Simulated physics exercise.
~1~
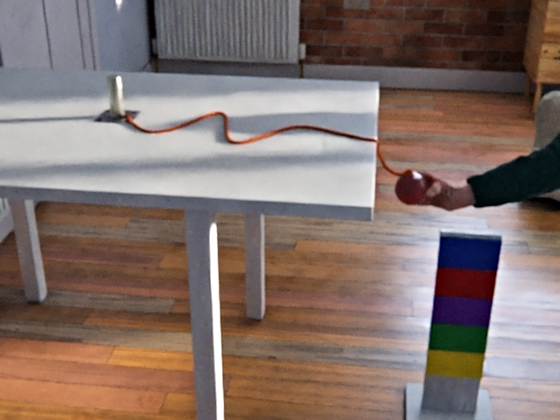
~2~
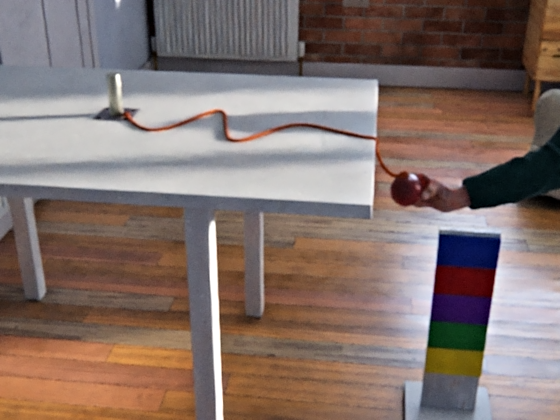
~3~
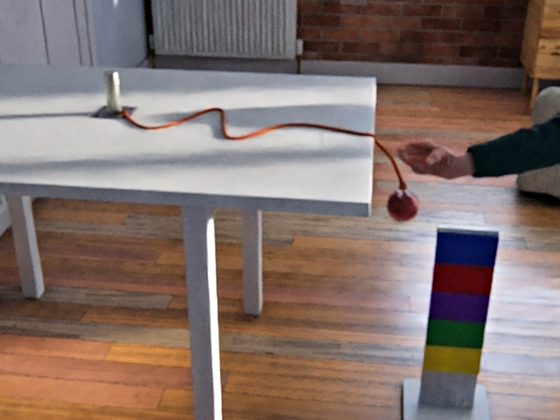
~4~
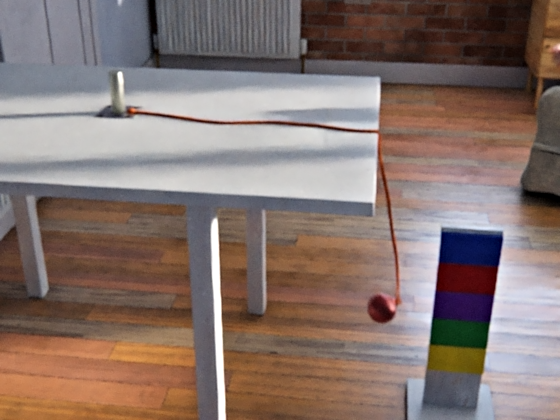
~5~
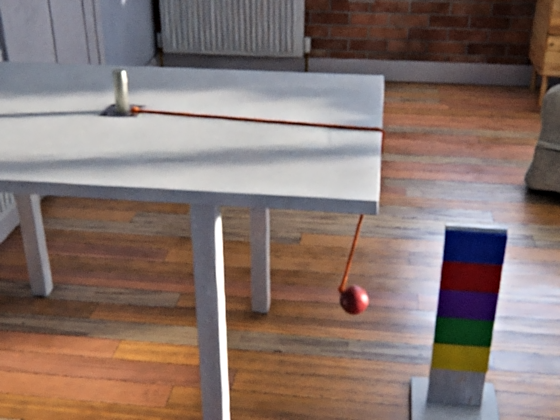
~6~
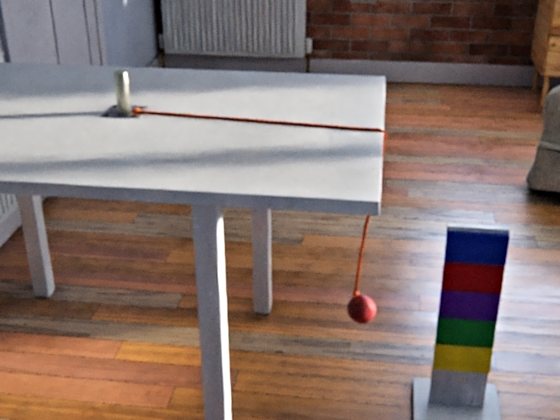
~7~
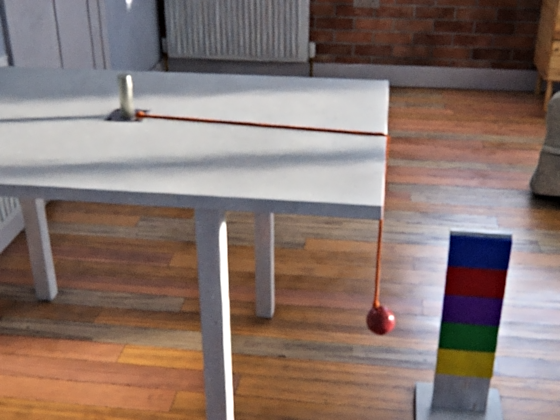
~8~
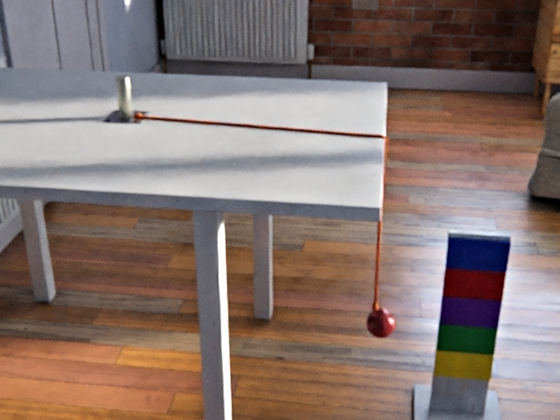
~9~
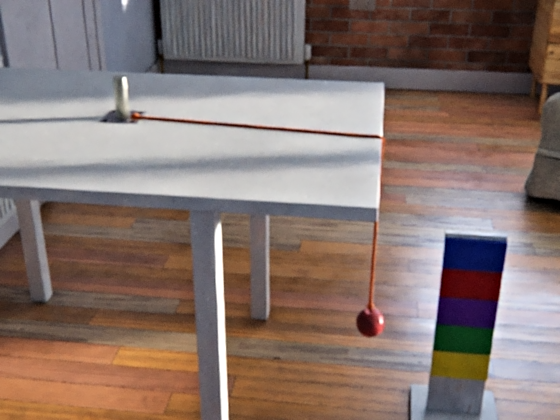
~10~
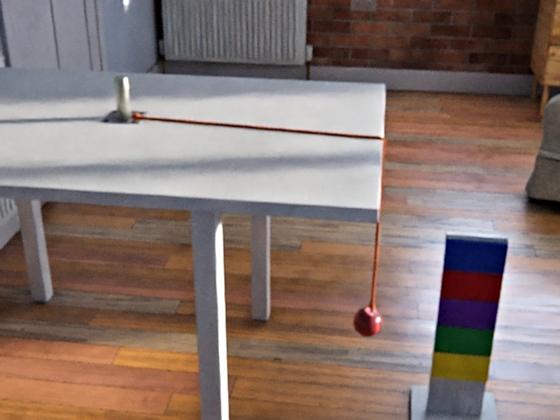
A hand releases a tethered red apple, which drops, swings and hangs level with green.
